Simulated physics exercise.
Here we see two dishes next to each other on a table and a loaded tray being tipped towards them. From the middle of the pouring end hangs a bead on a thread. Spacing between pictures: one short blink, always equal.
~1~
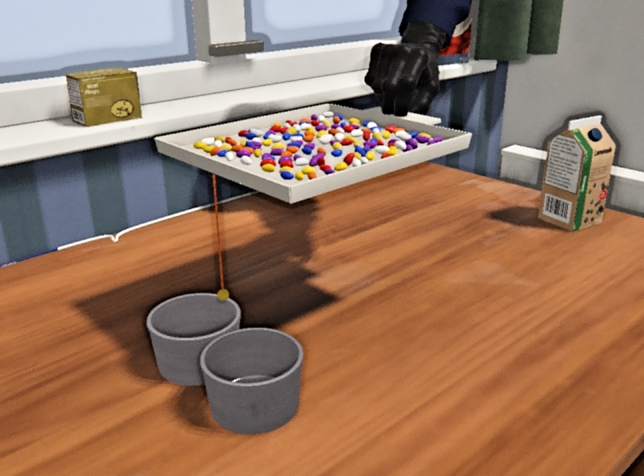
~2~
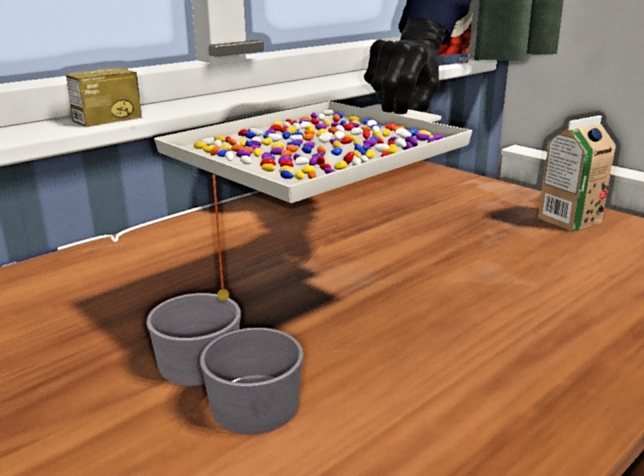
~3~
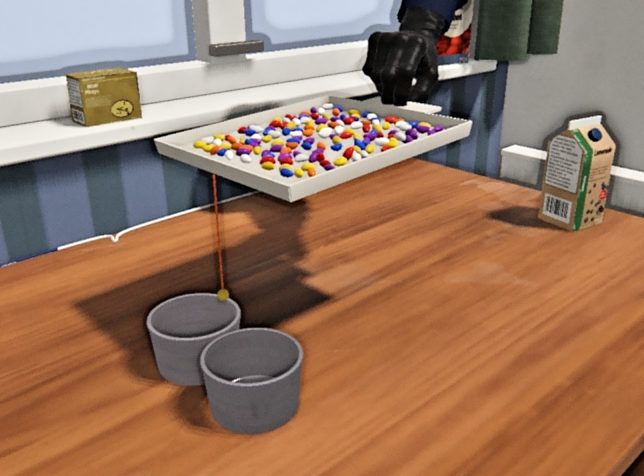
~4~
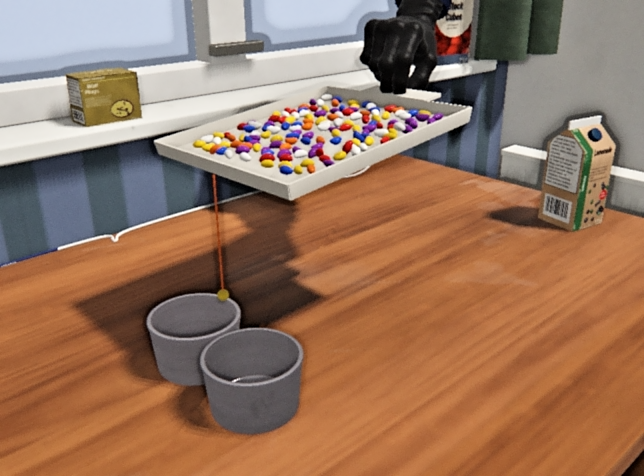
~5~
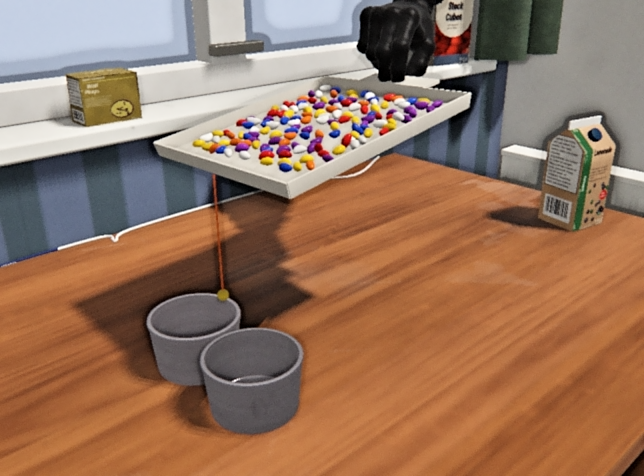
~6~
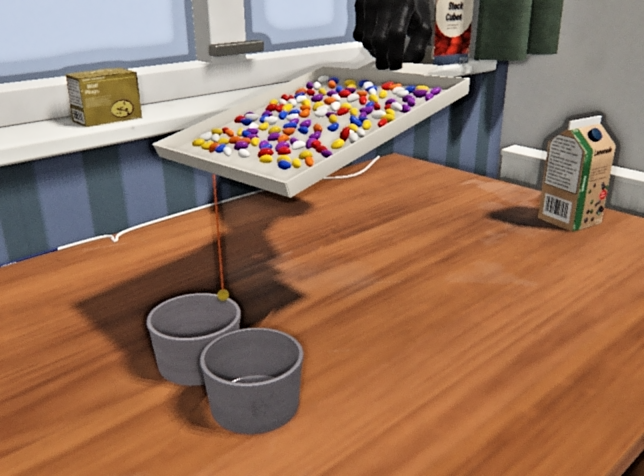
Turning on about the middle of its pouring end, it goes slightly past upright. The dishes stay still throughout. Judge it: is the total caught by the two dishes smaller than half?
Yes.
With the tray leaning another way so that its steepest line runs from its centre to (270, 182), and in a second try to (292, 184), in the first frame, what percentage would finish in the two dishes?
Roughly 60 per cent, and 50 per cent.
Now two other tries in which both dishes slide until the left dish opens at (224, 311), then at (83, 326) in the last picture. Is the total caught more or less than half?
Catch, run one: Below the halfway mark; run two: Below the halfway mark.
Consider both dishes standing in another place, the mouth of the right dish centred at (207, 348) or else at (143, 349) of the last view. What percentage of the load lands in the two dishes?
The first try gives 60 per cent, the second 30 per cent.
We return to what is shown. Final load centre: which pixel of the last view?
Roughly at pixel (153, 356).
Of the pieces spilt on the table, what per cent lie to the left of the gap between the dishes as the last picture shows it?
Share on the left: Near 100 %.
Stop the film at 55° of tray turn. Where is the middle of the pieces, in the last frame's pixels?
Somewhere about pixel (217, 129).
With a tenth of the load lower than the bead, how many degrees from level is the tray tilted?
About 105 degrees.
Shortly afterwards, tray tipped steeply; all but a few on the tray; only a few in the air.
Next, tray tipped right over; all but a few on the tray; only a few in the right dish; only a few in the left dish; a little outside both; only a few in the air.
Some moments later, tray tipped past a quarter turn; only a few in the right dish; near a quarter in the left dish; the bulk outside both.
In the end, tray tipped past a quarter turn; only a few in the right dish; near a quarter in the left dish; the bulk outside both.
